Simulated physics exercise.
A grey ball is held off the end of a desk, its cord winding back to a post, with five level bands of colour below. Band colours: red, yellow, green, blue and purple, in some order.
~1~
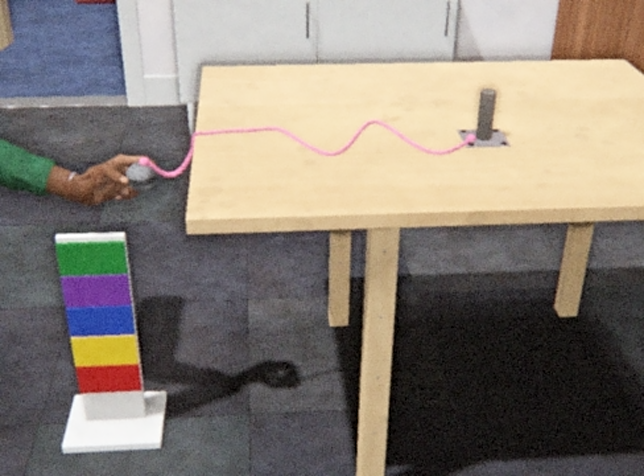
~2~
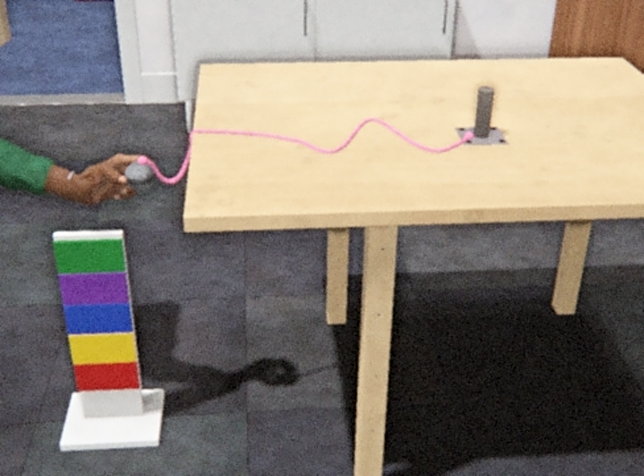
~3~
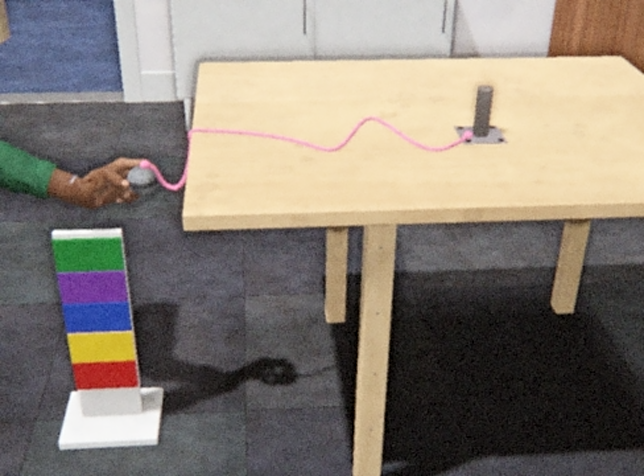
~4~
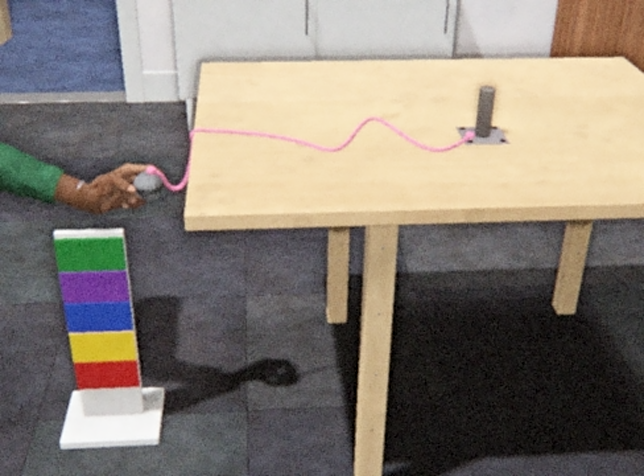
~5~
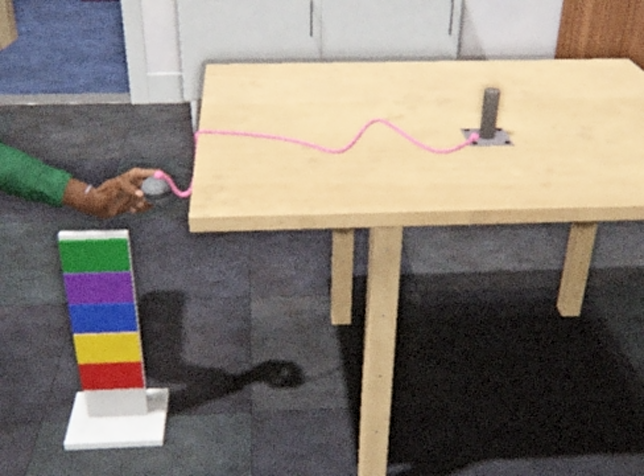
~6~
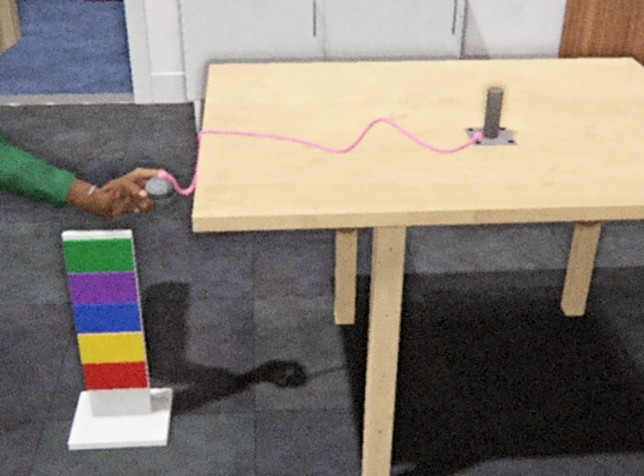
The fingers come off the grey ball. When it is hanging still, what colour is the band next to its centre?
Yellow.
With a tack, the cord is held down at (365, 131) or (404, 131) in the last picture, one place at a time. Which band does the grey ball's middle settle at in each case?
Results, in sequence: Purple / blue.
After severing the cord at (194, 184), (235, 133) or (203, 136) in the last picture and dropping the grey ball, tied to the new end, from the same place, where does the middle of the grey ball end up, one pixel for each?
Going through them in turn gives (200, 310), (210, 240) and finally (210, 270).
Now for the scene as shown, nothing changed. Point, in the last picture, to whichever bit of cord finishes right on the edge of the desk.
Look close to (314, 145) - that's the one.
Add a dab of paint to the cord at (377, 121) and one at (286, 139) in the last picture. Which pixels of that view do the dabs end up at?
They go to (318, 138) and to (203, 175).
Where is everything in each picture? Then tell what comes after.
Grey ball (142, 177); green (92, 260); purple (97, 292); blue (101, 322); yellow (105, 352); red (109, 380), in the first picture.
Grey ball (140, 176); cord through (443, 150) (385, 125) (347, 143) (276, 137) (193, 137), in the second picture.
Grey ball (143, 180), in the third picture.
Grey ball (149, 186); cord through (444, 150) (386, 124) (348, 142) (273, 137) (194, 141), in the fourth picture.
Grey ball (157, 191), in the fifth picture.
Grey ball (160, 190); cord through (452, 151) (394, 125) (356, 143) (280, 138) (202, 142), in the sixth picture.
Soon after, ball near (244, 323); level with blue.
After that, ball near (193, 342); level with yellow.
In the end, ball near (219, 344); level with yellow. The cord holds its middle at yellow.
